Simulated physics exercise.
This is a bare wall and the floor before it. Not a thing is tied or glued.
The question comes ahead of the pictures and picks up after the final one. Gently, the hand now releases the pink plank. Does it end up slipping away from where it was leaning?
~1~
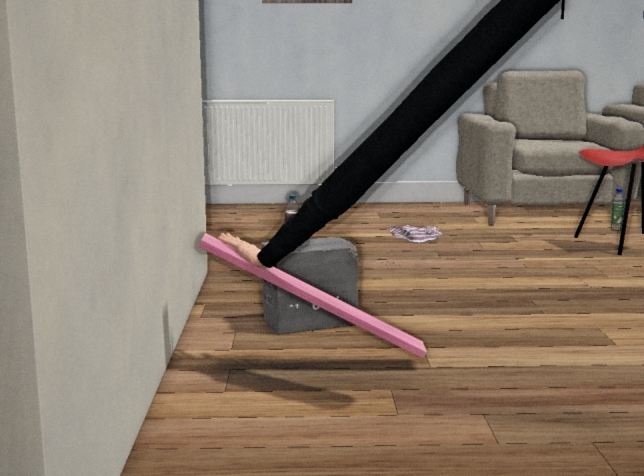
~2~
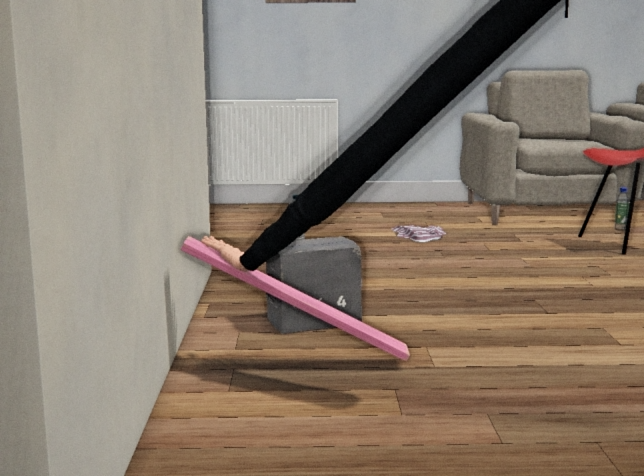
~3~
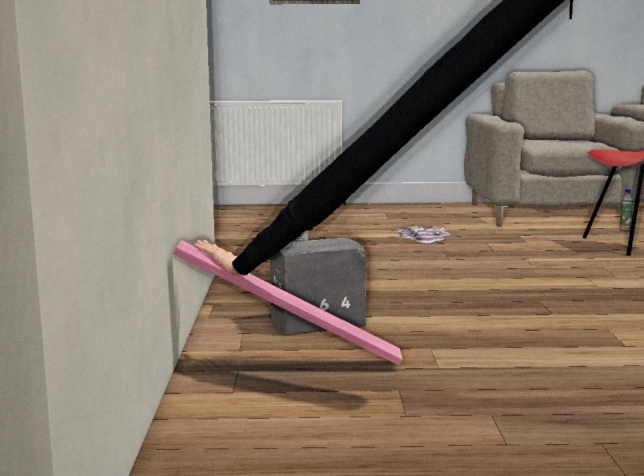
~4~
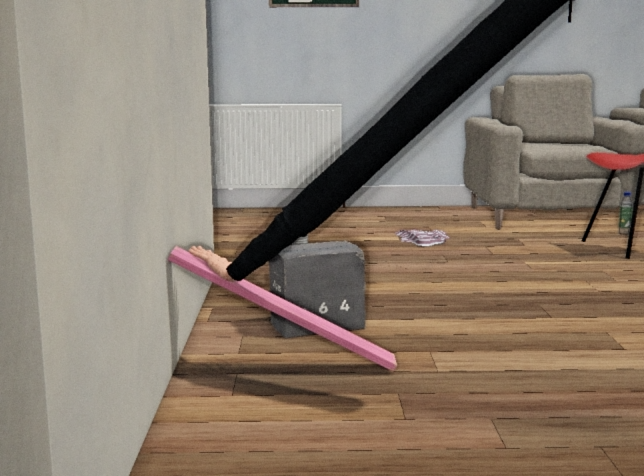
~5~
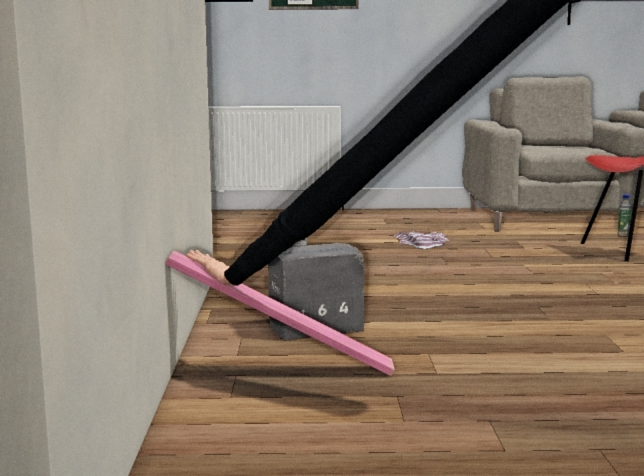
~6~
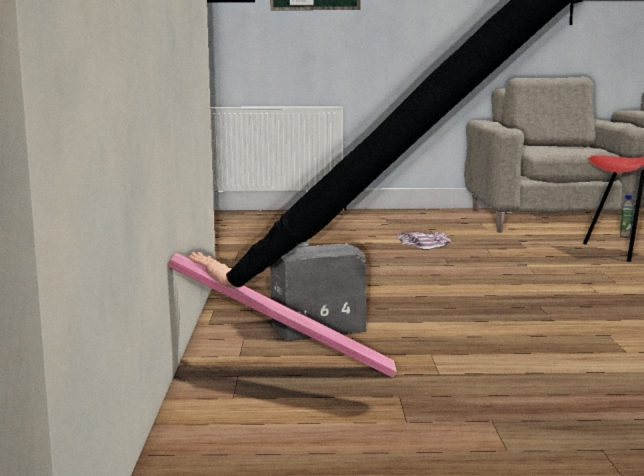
Yes, it slides away.
Then, 0.30 s on from there, pink plank 12° lower than it was left near (295, 339).
Then, 0.40 s on from there, pink plank 28° lower than it was left near (303, 372).
Then, 0.50 s on from there, pink plank 27° lower than it was left near (302, 363).
In the end, moved from the start, pink plank; grey box unmoved. At the end, from the last picture's camera, pink plank near (302, 370). The plank gives way.
